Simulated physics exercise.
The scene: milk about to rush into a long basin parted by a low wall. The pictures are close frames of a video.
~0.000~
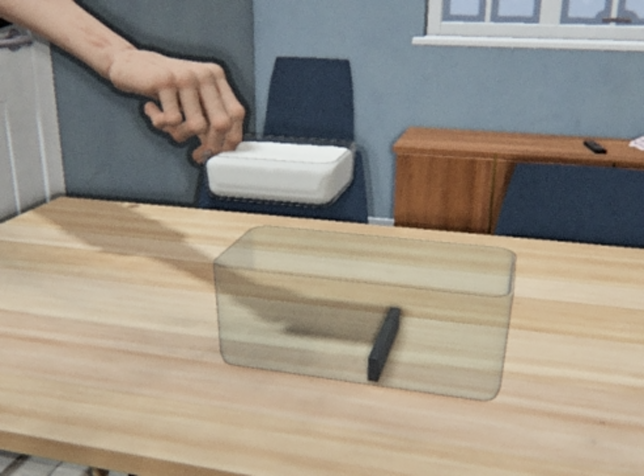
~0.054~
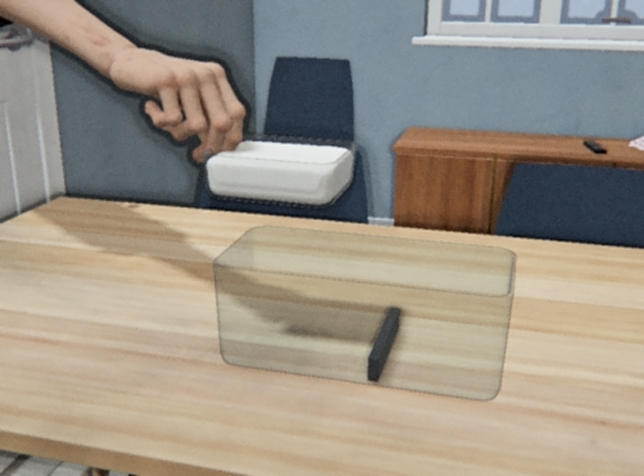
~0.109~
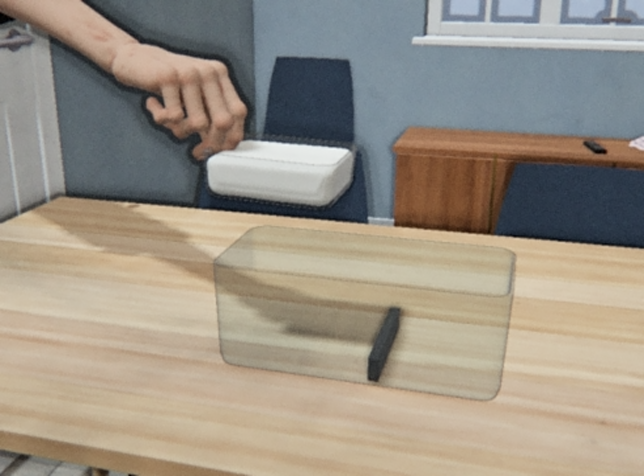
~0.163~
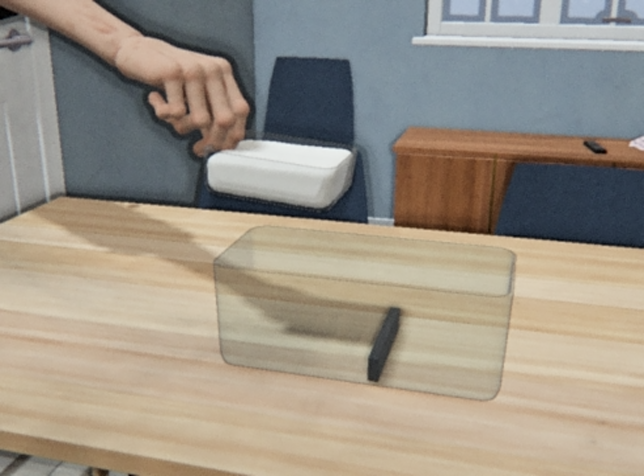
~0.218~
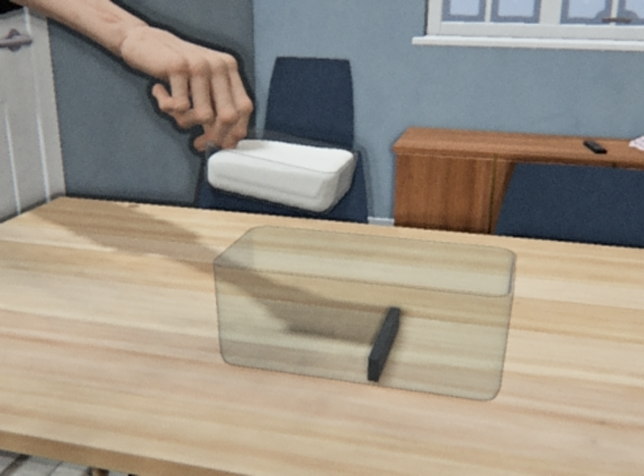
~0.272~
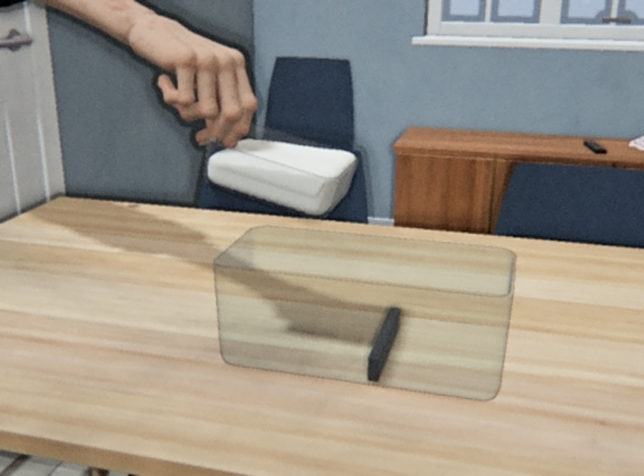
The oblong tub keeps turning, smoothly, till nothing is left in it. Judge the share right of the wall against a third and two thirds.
The share right of the wall is from a third to two thirds.
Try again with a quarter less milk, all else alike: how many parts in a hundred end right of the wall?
Close to 50 per cent.
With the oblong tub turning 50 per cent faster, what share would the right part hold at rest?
Near 50 %.
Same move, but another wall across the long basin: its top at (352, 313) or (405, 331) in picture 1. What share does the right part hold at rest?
First some 80, then 35 per cent.
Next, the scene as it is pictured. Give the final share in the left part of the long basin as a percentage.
About 40 per cent.
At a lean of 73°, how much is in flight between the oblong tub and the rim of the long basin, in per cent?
It comes to 20 per cent or so.
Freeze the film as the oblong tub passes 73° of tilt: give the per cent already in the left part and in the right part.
Left: 15 %. Right: 50 %.
A moment on, the oblong tub is tipped part way and 14 per cent is still to pour, 16 is left of the wall and 48 right of it.
Next, the oblong tub is tipped right over and 1 per cent is still to pour, 35 is left of the wall and 61 right of it.
Then the oblong tub is tipped right over and 0 per cent is still to pour, 40 is left of the wall and 57 right of it.
Later the oblong tub is tipped right over and 0 per cent is still to pour, 40 is left of the wall and 57 right of it.
In the end 40 per cent lies left of the wall, 57 right of it and 2 outside.
